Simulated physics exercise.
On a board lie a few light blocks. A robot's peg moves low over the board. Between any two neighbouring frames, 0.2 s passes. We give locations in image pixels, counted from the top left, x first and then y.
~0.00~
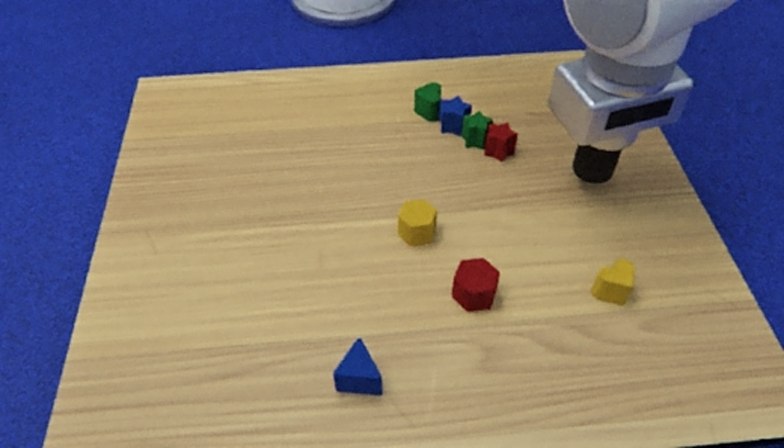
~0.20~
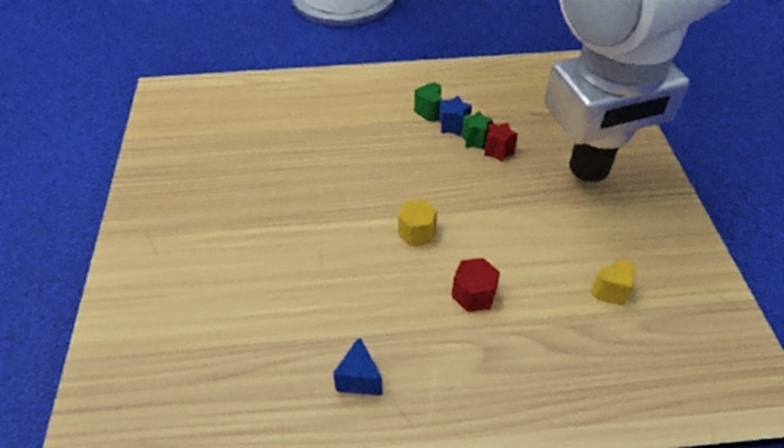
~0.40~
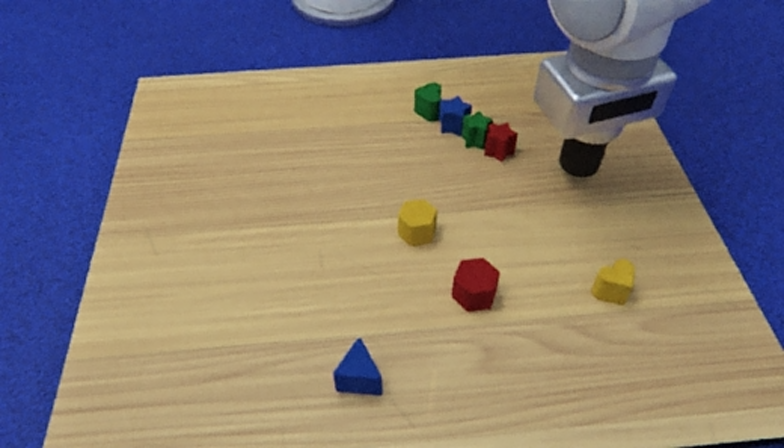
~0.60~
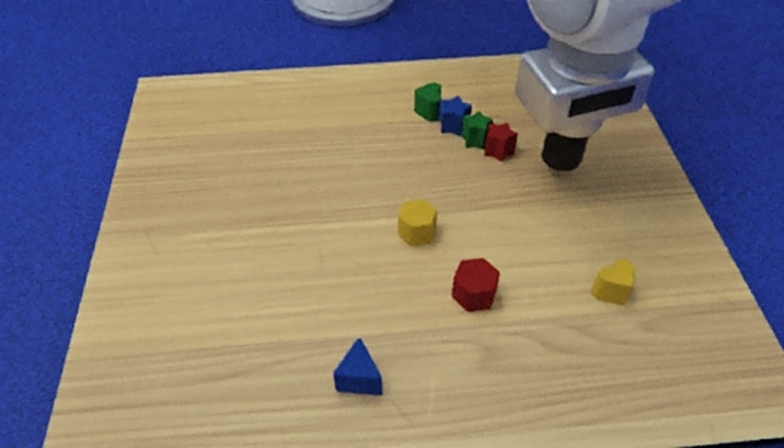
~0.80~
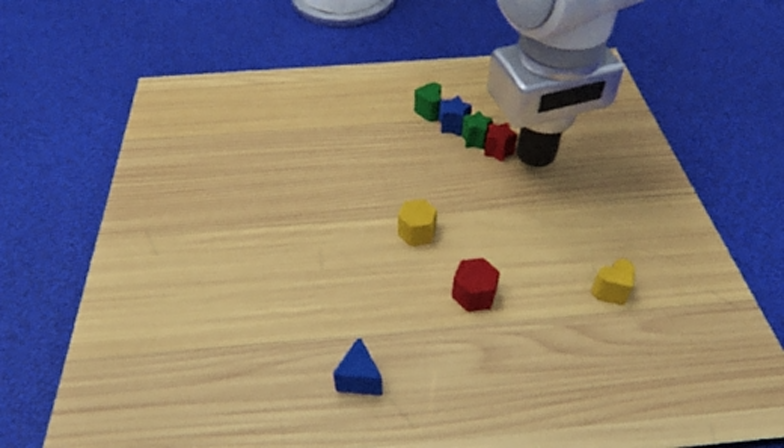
A robot arm's dark peg, at first almost still at the upper right of a wooden board, moves a short way left to beside the red star-shaped block, while the coloured blocks all stay in place.
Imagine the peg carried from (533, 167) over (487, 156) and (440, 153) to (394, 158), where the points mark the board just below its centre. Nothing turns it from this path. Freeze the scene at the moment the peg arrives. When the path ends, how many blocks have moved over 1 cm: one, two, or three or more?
My best guess is that three blocks or more move over 1 cm.
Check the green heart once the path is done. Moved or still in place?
Here's my answer: The green heart gets displaced.
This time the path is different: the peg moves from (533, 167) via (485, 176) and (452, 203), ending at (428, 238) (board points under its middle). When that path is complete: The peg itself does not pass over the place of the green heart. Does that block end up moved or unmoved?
That one stays where it is.
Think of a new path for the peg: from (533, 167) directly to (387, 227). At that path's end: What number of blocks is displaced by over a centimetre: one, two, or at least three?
The push will move one block.
On the path given first. One third of the way, peg at (488, 143); green heart at (419, 85), turned 15° clockwise; blue star-shaped block at (437, 95), turned 30° clockwise; green star-shaped block at (446, 111), turned 15° anticlockwise; red star-shaped block at (468, 119).
Two thirds of the way, peg at (440, 140); green heart at (406, 72), turned 35° clockwise; blue star-shaped block at (418, 84), turned 45° clockwise; green star-shaped block at (417, 100); red star-shaped block at (433, 112), turned 30° clockwise.
At the end, peg at (394, 145); green heart at (405, 70), turned 35° clockwise; blue star-shaped block at (418, 83), turned 50° clockwise; green star-shaped block at (414, 98), turned 15° clockwise; red star-shaped block at (424, 114), turned 55° clockwise.
